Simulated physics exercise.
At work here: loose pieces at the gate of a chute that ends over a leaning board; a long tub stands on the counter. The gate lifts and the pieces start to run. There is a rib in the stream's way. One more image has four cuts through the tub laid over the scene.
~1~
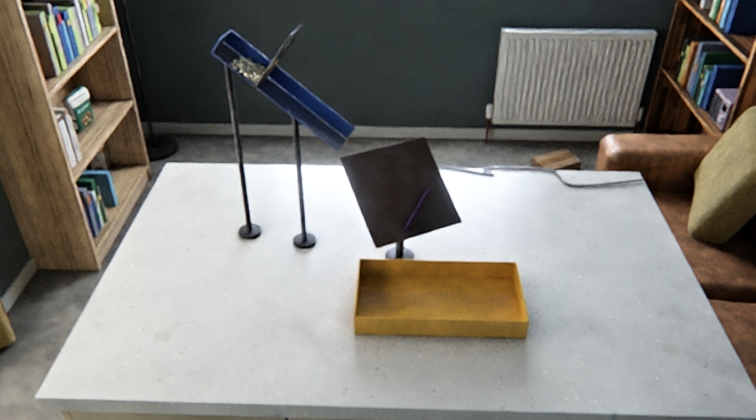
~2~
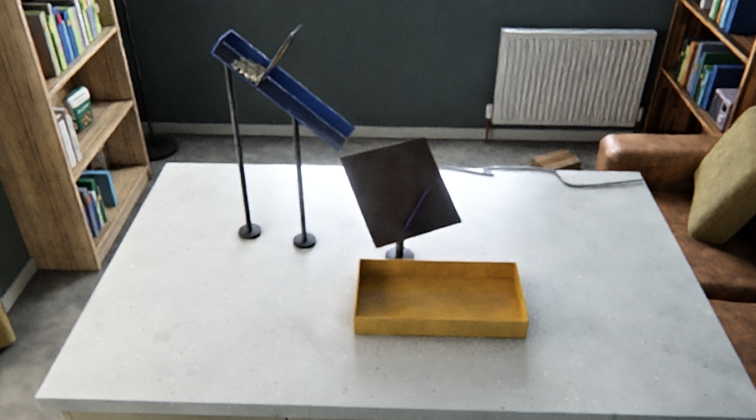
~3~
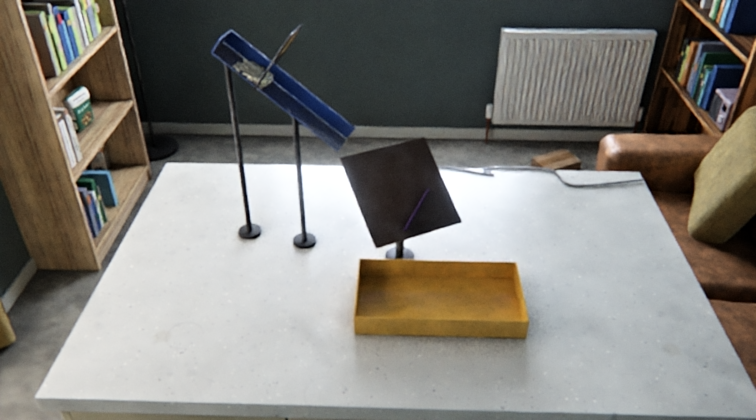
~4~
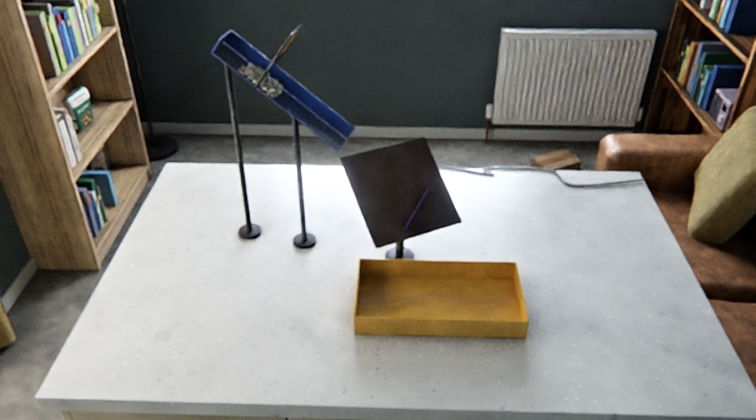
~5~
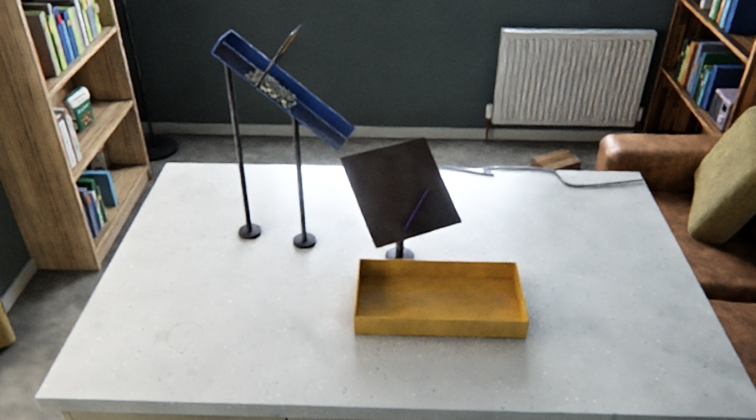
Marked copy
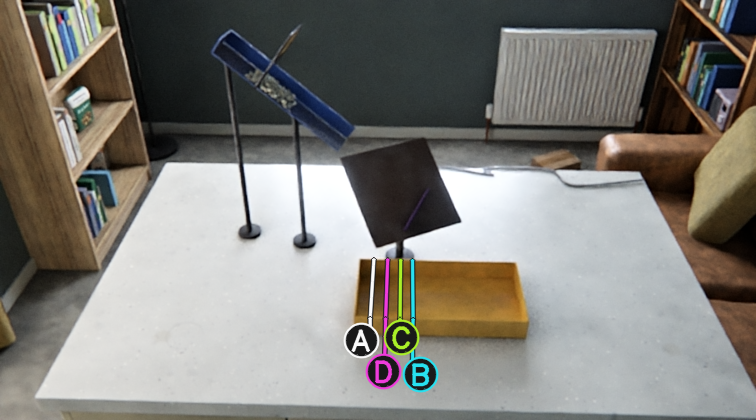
A small clump of pale pieces slid a short way down a sloping blue chute on two thin stands, stretching out as it went, while the dark tilted board and the empty yellow tub stayed still.
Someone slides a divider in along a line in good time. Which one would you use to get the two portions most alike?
Best: C.
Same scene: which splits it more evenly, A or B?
That is line B.
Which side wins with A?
Right.
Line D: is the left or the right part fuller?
The right side.
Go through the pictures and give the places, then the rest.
In the first frame, load behind the gate (255, 72), white beans; lip of the chute (342, 146), sloping fairly steeply.
In the second frame, middle of the board (401, 190), tilted fairly steeply; middle of its low edge (420, 235); of its high edge (383, 147).
In the third frame, front corners of the tub (354, 317) and (529, 321), empty; front of the load (271, 80).
In the fourth frame, middle of the load (263, 82); its front (279, 92), roughly a quarter of the way to the lip; rib from (429, 188) to (406, 228).
In the fifth frame, middle of the load (272, 88); its front (294, 103), roughly a third of the way to the lip.
On the marked copy, line A crosses the front rim at (370, 317); line B crosses the front rim at (413, 318); line C crosses the front rim at (400, 318); line D crosses the front rim at (385, 318).
If A is chosen, of what is caught, not one piece on the left of the divider, every piece on the right.
If B is chosen, of what is caught, the larger part on the left of the divider, about a tenth on the right.
If C is chosen, of what is caught, roughly half on the left of the divider, roughly half on the right.
If D is chosen, of what is caught, about a tenth on the left of the divider, almost all on the right.
